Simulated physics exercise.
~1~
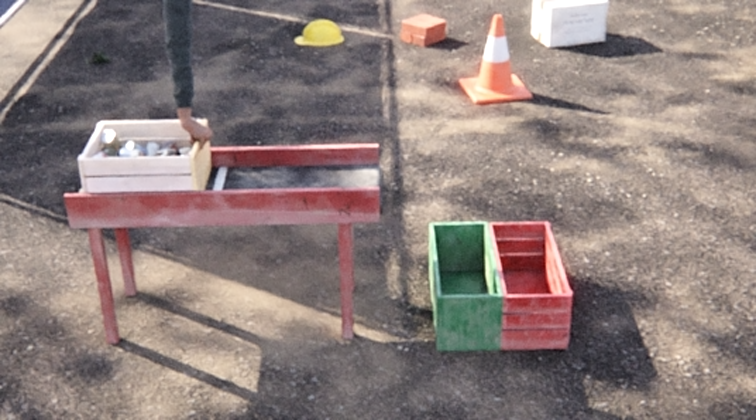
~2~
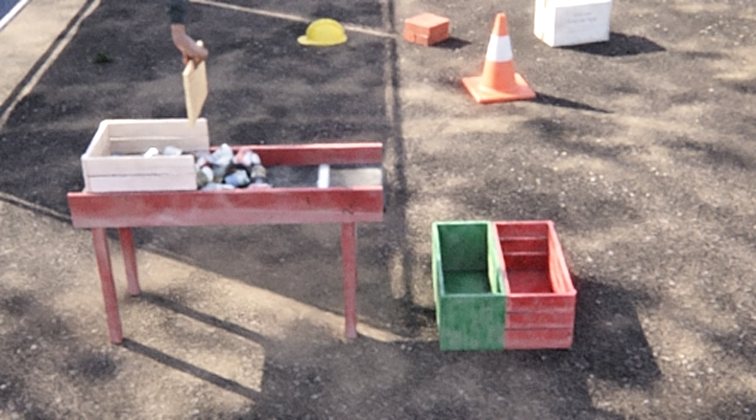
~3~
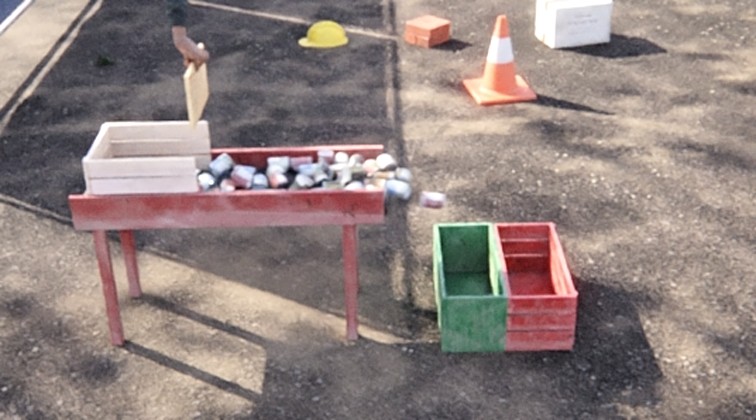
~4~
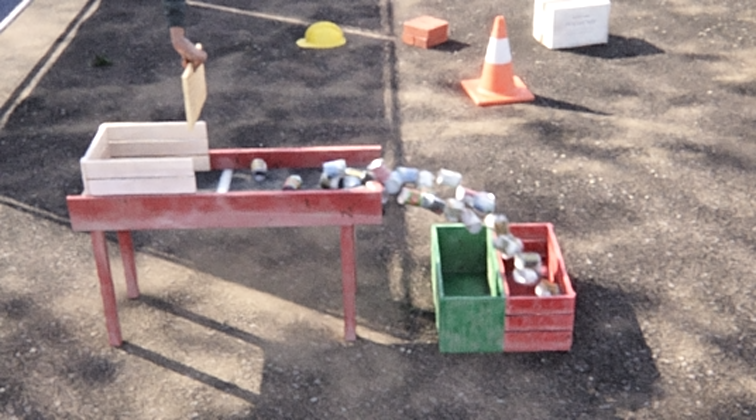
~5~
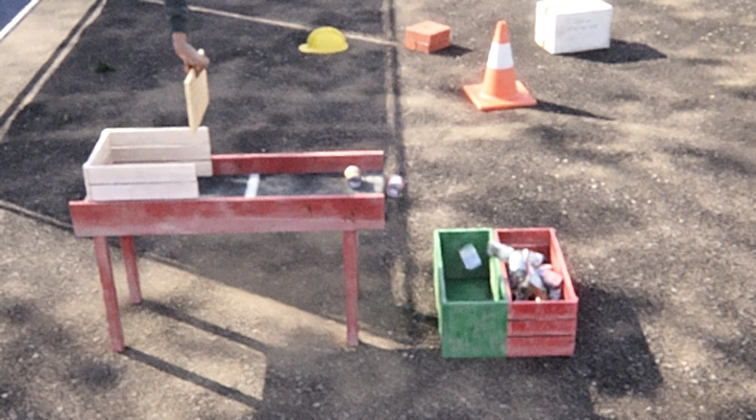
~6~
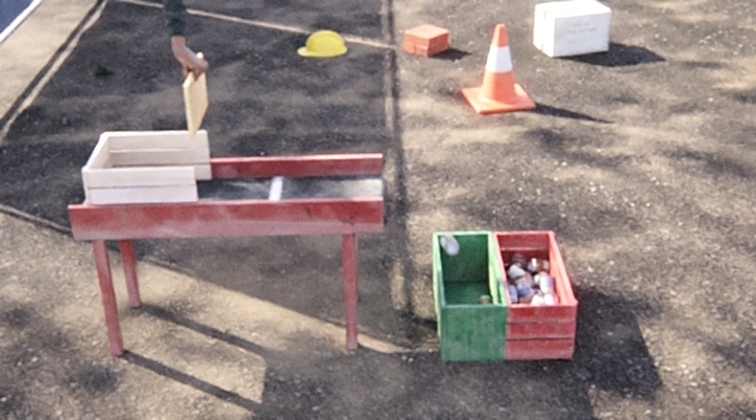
Small tins ride the red belt rightward and drop mostly into the red tub.
